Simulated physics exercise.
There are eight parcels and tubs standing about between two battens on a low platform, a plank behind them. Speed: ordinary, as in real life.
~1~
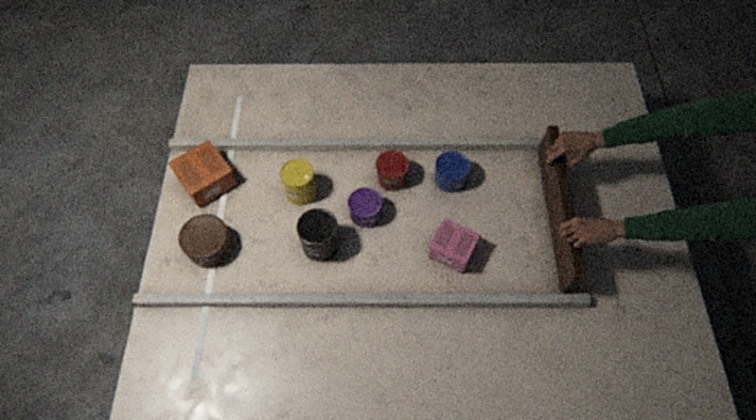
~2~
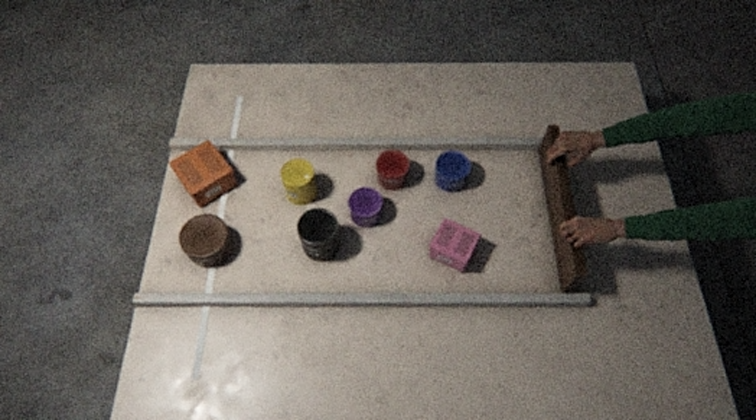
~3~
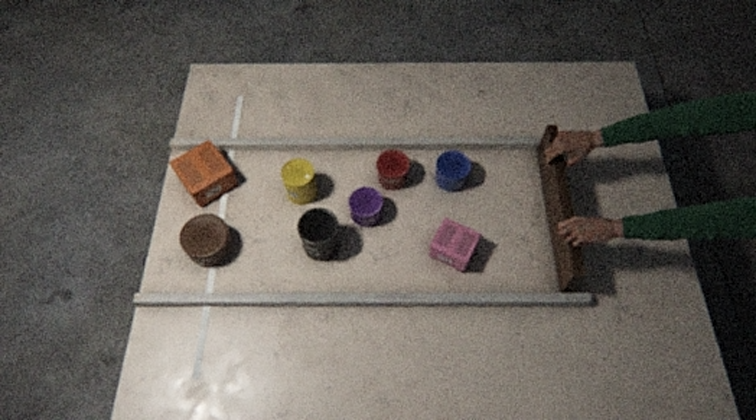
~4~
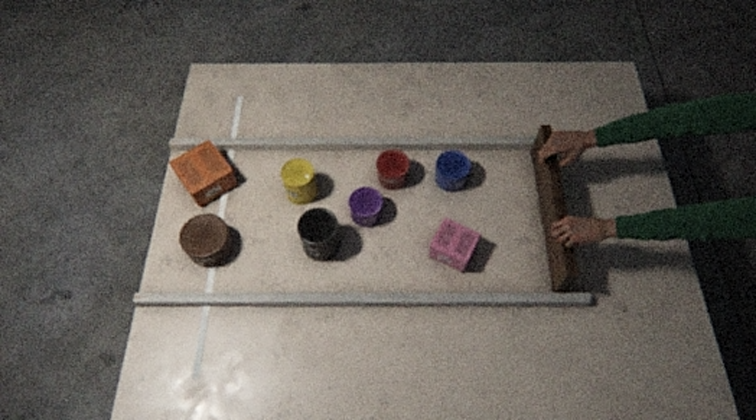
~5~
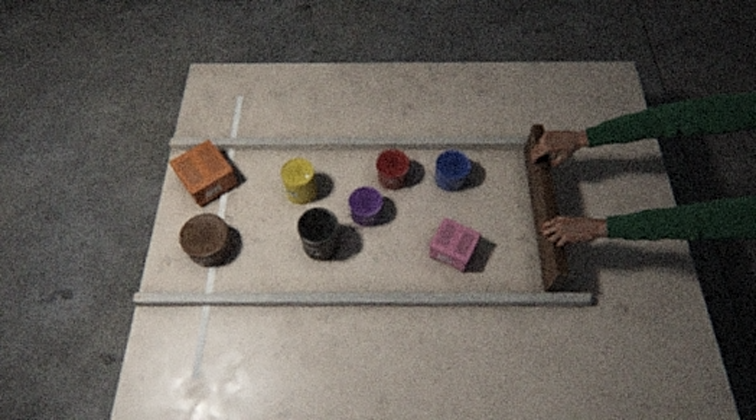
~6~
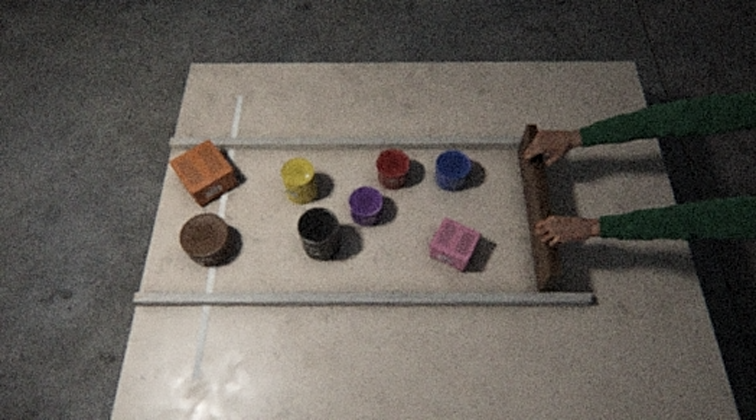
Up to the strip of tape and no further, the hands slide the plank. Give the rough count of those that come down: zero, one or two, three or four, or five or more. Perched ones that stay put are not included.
My prediction is one or two fallers.
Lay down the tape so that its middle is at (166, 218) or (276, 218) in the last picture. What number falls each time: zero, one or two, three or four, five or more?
One after another: At least five; zero.
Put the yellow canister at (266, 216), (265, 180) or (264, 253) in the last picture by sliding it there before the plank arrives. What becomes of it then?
Results in order: Not lost; not lost; not lost.
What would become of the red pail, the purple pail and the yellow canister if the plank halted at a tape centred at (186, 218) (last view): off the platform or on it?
Outcome - red pail: It is not there; purple pail: It stays up there; yellow canister: It is not there.
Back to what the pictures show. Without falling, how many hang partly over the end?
1 overhanging.
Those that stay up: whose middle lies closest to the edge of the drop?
It's the black pail.
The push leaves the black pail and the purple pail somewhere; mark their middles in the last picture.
(153, 235) and (201, 220), approximately.
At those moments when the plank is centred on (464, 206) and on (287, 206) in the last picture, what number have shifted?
I make it 2 at the first spot and 7 at the other.
Early on, none off yet; orange tote at rest near (204, 173); brown pail at rest near (207, 240); yellow canister at rest near (300, 182).
A while later, none off yet; orange tote at rest near (204, 173); brown pail at rest near (207, 240); yellow canister travelled a little near (294, 184).
Further along, none off yet; orange tote moving near (203, 174); brown pail travelled about its own width near (172, 241); yellow canister travelled well along near (240, 187).
Finally, the number that fall off is one or two; lost, brown pail and orange tote.
